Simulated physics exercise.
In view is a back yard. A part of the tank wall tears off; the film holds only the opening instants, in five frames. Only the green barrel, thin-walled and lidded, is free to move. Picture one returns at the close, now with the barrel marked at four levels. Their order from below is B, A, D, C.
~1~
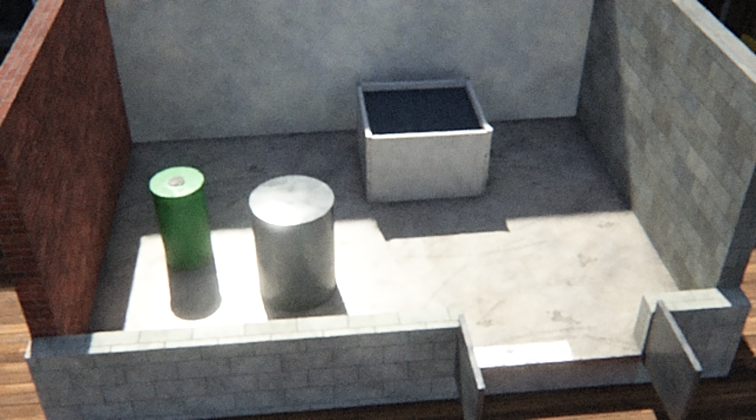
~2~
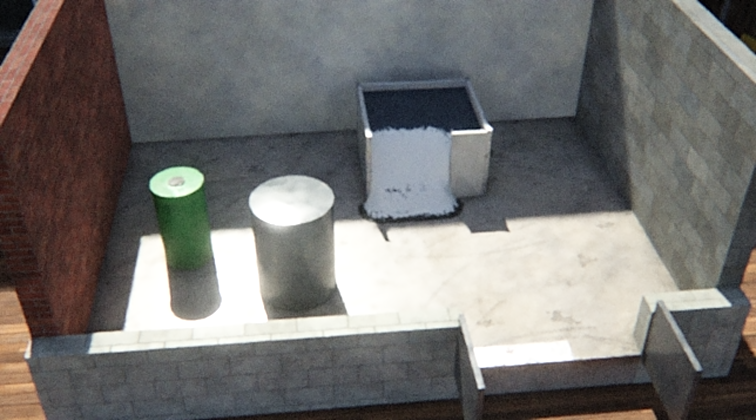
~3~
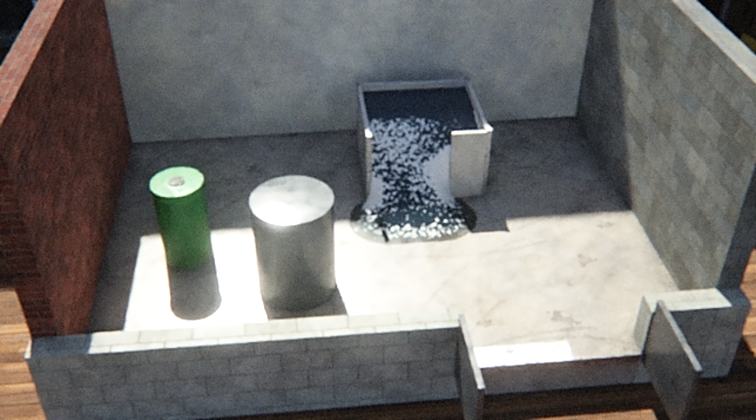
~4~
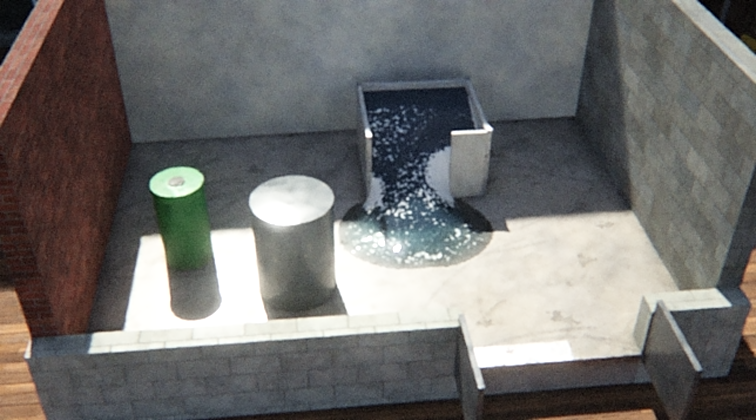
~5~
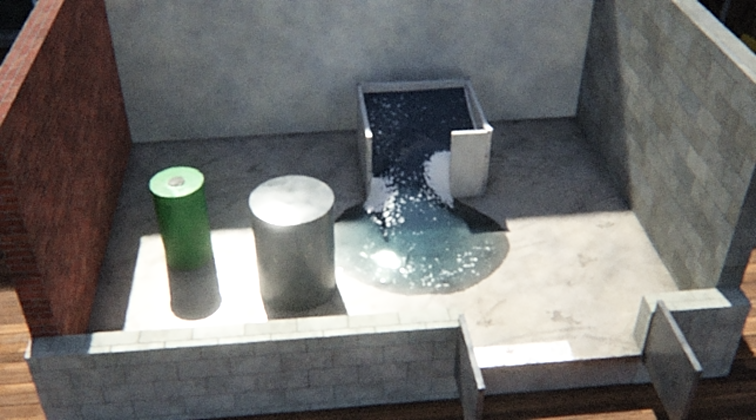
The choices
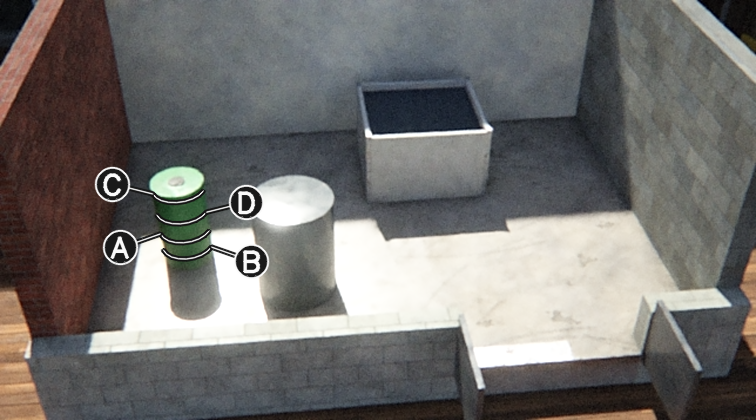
Water pours from an opening in a walled yard's tank and spreads across the ground.
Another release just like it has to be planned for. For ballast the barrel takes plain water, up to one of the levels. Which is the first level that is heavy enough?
Use level B.
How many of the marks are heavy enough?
All four.
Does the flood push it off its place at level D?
No, not at all.
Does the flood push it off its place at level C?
No, that is safe.
In white, A at (183, 242); B at (186, 258); C at (176, 202); D at (180, 223); from the bottom up B, A, D, C.
For level A, it does not move.
For level B, it does not move.
For level C, it does not move.
For level D, it does not move.
